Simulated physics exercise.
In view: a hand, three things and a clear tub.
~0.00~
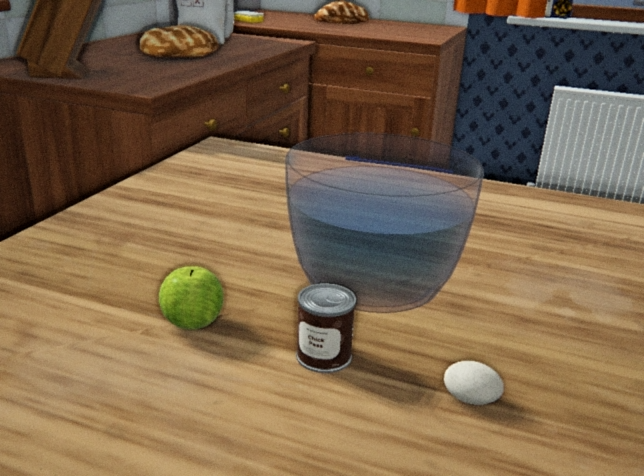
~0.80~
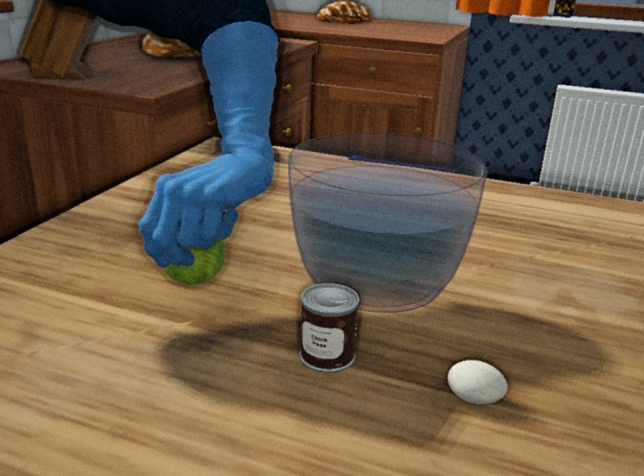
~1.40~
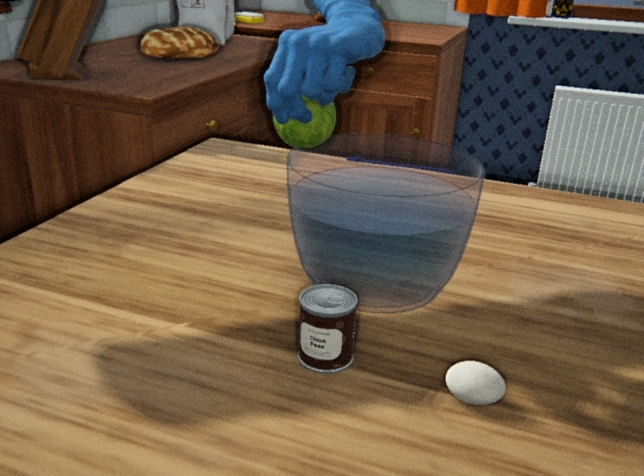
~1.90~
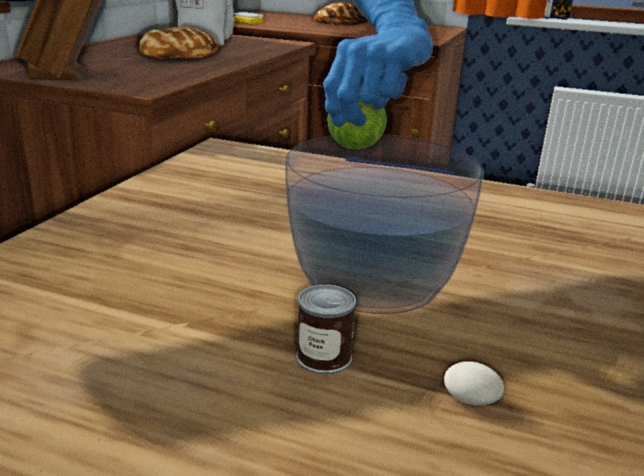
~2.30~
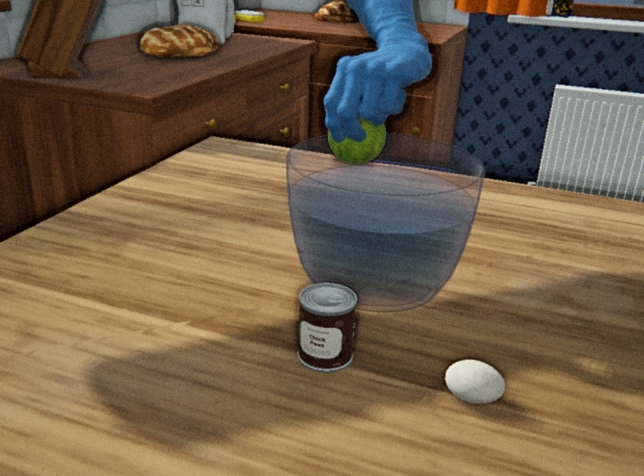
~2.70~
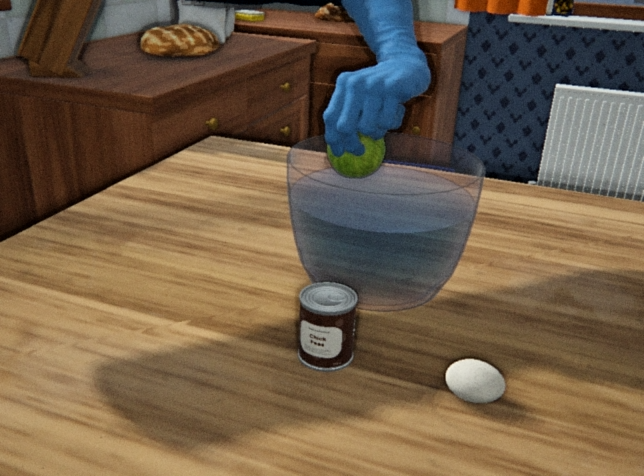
In this clip, a green apple, a tin of food and an egg sit around a clear tub of liquid on a wooden table. A blue hand picks up the apple, carries it right above the tub and lowers it close to the surface.
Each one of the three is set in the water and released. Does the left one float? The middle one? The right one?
Okay - the left one won't go under, the middle one won't stay up, the right one won't stay up.
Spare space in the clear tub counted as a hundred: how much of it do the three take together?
About 20 per cent.
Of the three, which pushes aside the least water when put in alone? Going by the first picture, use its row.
Result: The right-hand body.
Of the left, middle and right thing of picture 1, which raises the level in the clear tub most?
I say the central item.
By 4.0 s, the apple rides on the surface.
By 8.0 s, the tin of food sinks.
By 12.0 s, the egg sinks; afloat, apple.
